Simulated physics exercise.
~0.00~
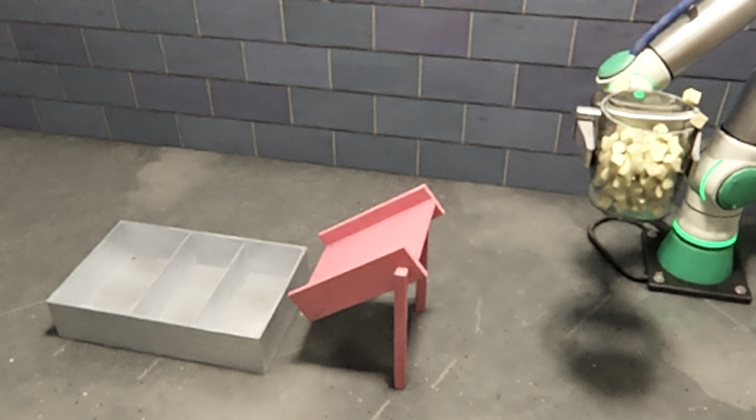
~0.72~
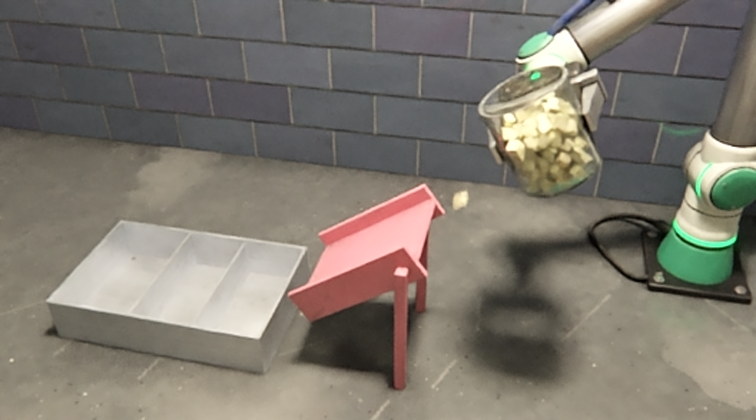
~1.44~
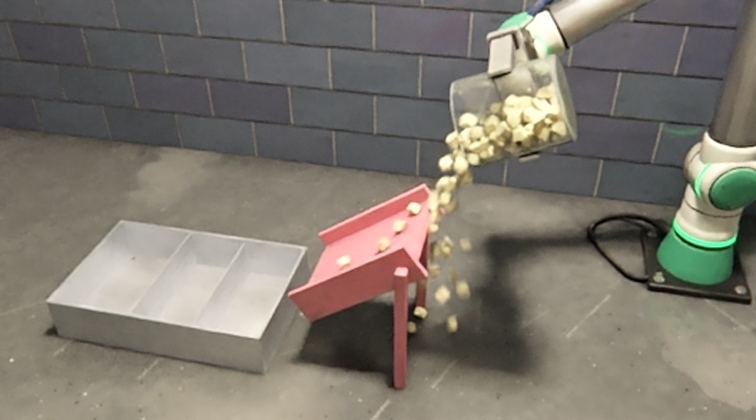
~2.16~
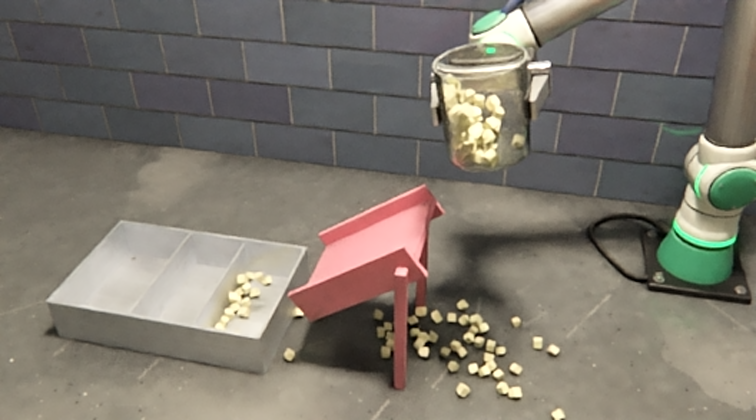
A robot arm tips pale cubes from a clear container onto a red chute, spilling many.
